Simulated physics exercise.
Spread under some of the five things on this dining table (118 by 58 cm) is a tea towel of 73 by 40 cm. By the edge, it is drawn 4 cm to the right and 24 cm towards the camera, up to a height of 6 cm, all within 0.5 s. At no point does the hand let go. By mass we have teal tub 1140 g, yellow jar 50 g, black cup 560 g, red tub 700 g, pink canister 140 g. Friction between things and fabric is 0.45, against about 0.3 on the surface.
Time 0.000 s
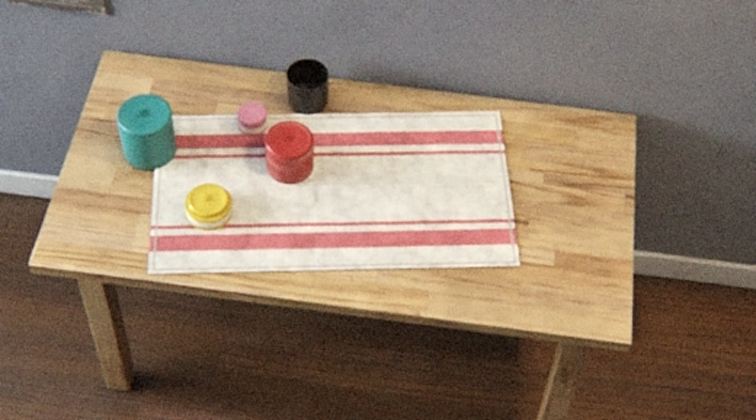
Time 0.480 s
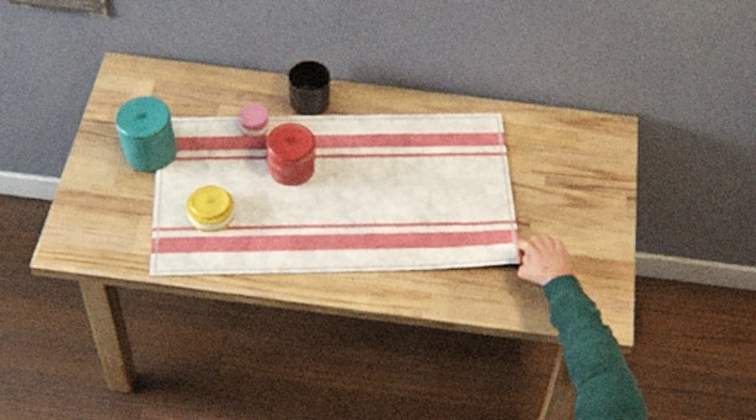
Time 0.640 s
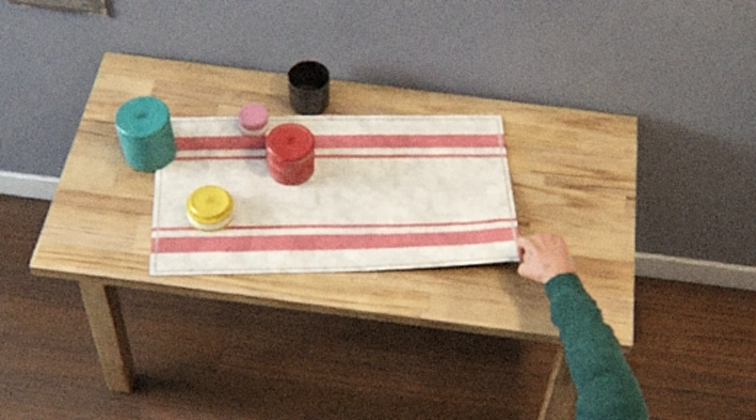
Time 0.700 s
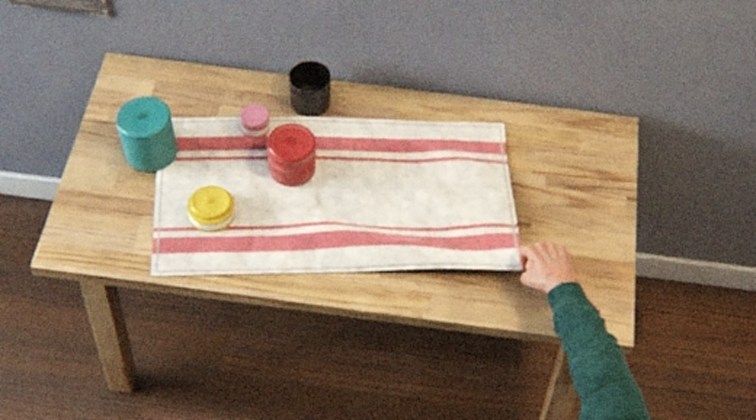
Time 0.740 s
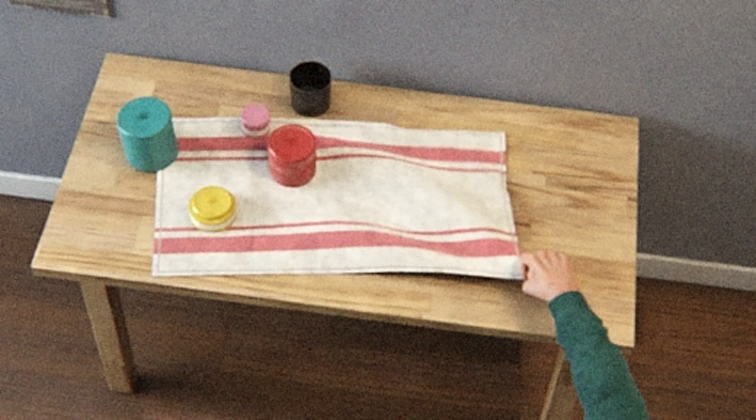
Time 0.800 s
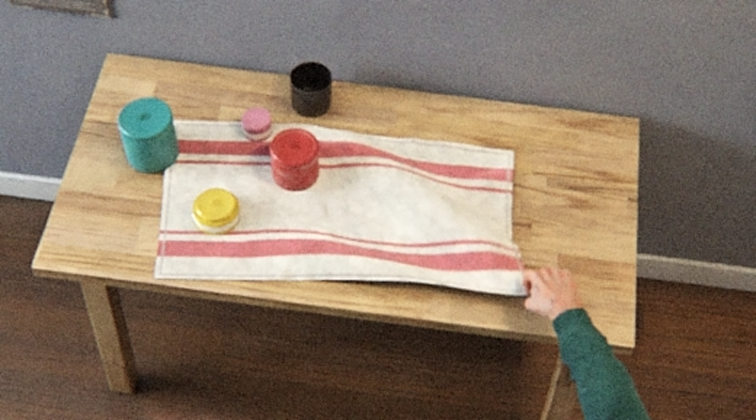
A hand in a green sleeve reaches in from the lower right over a wooden table by a grey wall, seen from above at an angle. A white towel with red stripes lies under yellow, red and pink containers, with a teal one at its left edge and a black one behind. The hand grips the near right corner and draws it slightly toward the viewer, rippling the cloth and barely shifting the containers.
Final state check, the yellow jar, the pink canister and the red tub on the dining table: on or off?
Final state: Yellow jar on, pink canister on, red tub on.
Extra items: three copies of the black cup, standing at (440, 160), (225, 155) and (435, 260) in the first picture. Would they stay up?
Respectively, the copies end as follows: Still in place, still in place, gone from the top.
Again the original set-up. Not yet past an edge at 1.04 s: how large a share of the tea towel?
Some 85 in a hundred.
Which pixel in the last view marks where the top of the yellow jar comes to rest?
It comes to rest close to (254, 234).
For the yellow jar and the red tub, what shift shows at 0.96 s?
For the yellow jar it's around 6 cm, and for the red tub around 10 cm.
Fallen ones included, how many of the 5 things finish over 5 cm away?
Counting them up, I get 3.
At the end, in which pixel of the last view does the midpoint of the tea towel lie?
Near (385, 261).
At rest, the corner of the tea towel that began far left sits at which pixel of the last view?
In the final picture you'd find it somewhere near (246, 143).
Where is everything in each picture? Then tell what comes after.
The first frame shows yellow jar (208, 198); pink canister (252, 112); red tub (289, 139); tea towel corners (148, 274) (499, 112) (519, 266).
The second frame shows black cup (309, 76); tea towel corners (150, 275) (501, 114); grip (522, 263).
The third frame shows tea towel corners (150, 275) (501, 116); grip (523, 261).
The fourth frame shows tea towel corners (151, 276) (503, 124); grip (525, 269).
The fifth frame shows tea towel corners (153, 276) (504, 133); grip (526, 278).
The sixth frame shows yellow jar (216, 203); pink canister (257, 118); red tub (295, 146); tea towel corners (155, 278) (513, 151); grip (529, 294).
At 0.88 s, 100 % of the tea towel is still over the top; red tub 5 cm off its start, pink canister 3 cm off its start, yellow jar 3 cm off its start.
At 0.96 s, 90 % of the tea towel is still over the top; red tub 10 cm off its start, pink canister 8 cm off its start, yellow jar 6 cm off its start.
At 1.04 s, 85 % of the tea towel is still over the top; red tub 14 cm off its start at (333, 186), pink canister 13 cm off its start at (302, 145), yellow jar 9 cm off its start at (244, 227).
At 1.12 s, 80 % of the tea towel is still over the top; red tub 16 cm off its start, pink canister 15 cm off its start, yellow jar 11 cm off its start.
At 2.72 s, 80 % of the tea towel is still over the top; red tub 17 cm off its start at (343, 195), pink canister 16 cm off its start at (314, 153), yellow jar 12 cm off its start at (254, 234).
